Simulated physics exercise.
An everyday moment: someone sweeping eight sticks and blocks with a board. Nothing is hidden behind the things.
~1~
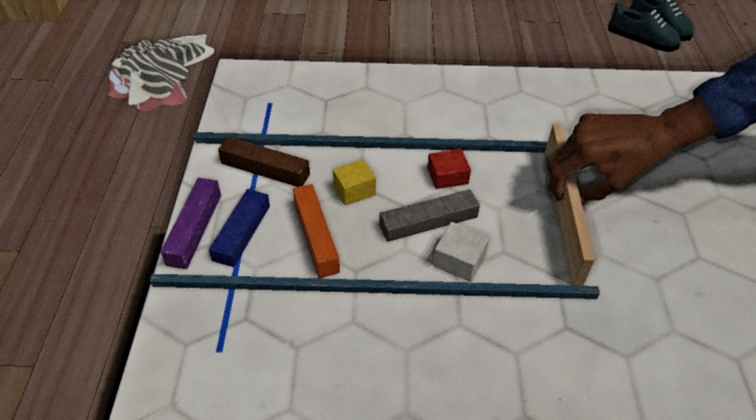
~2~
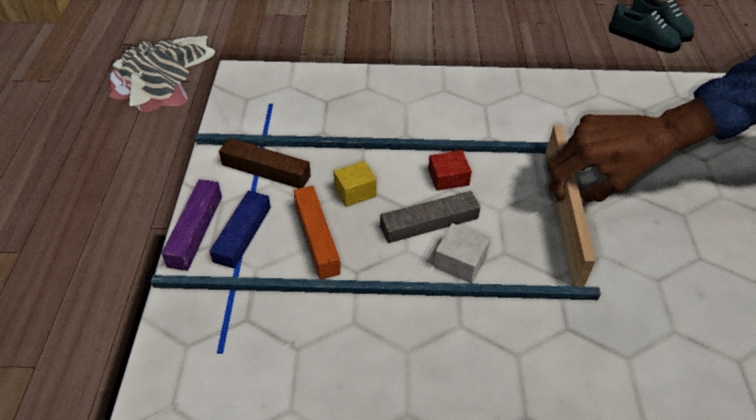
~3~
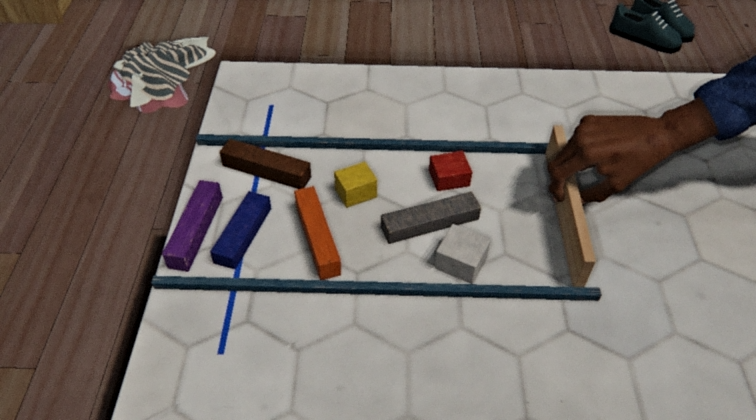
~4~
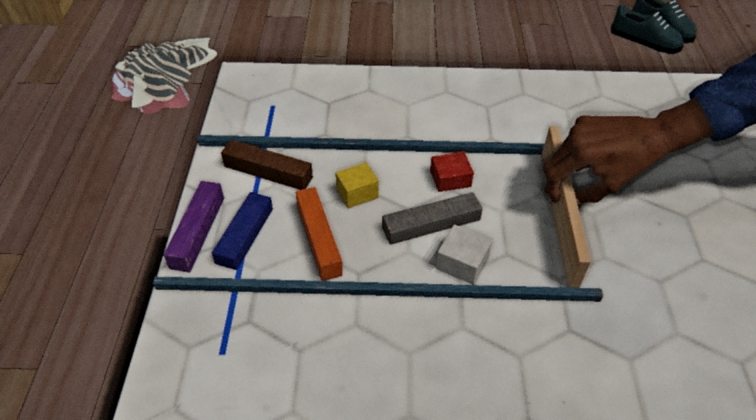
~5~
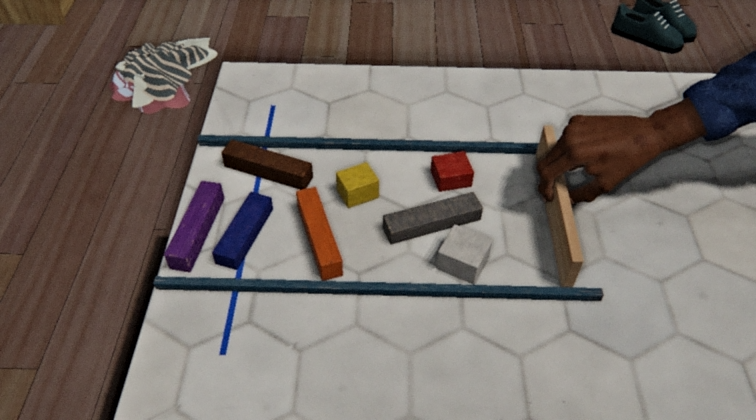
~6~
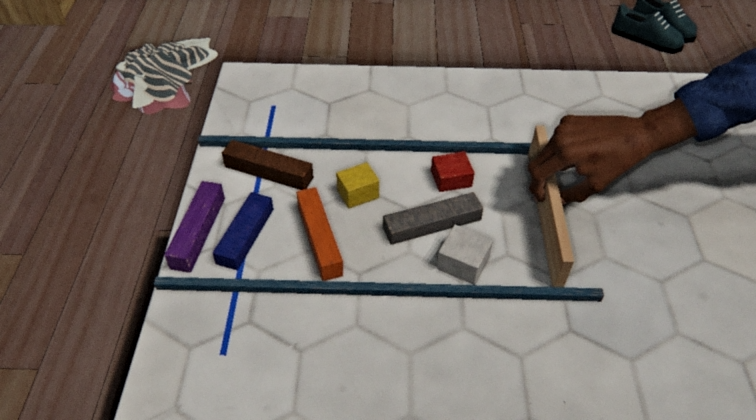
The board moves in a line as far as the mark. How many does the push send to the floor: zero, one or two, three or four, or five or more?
In the end the number that fall off is three or four.
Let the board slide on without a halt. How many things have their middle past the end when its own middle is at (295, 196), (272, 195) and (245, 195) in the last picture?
Place by place, 2, 3 and 4.
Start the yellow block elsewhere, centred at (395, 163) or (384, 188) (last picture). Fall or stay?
In turn it is kept; survives.
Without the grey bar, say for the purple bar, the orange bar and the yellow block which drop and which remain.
The purple bar drops off; the orange bar survives; the yellow block is kept.
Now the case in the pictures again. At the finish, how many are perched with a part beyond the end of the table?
Overhanging: 1.
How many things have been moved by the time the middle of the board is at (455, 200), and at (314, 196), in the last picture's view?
At the one place 3, at the other 8.
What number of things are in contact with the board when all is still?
The number is 3.
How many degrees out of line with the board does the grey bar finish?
Some 55 degrees.
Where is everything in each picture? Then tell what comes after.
The first frame shows purple bar (193, 222); blue bar (241, 227); brown bar (264, 162); board (567, 200); tape (249, 207).
The second frame shows blue bar (242, 228); orange bar (316, 231).
The third frame shows brown bar (266, 164); board (568, 202).
The fourth frame shows purple bar (196, 225); red block (451, 172).
The fifth frame shows blue bar (244, 229); yellow block (358, 185).
The sixth frame shows purple bar (197, 225); blue bar (244, 230); brown bar (268, 165); board (548, 202); tape (252, 210).
Early on, none off yet; purple bar at rest near (197, 225); blue bar at rest near (244, 230); brown bar at rest near (268, 165).
A while later, none off yet; purple bar travelled a little near (177, 225); blue bar travelled a little near (209, 228); brown bar moving near (263, 163).
Finally, the number that fall off is three or four; lost, orange bar, brown bar, blue bar and purple bar.
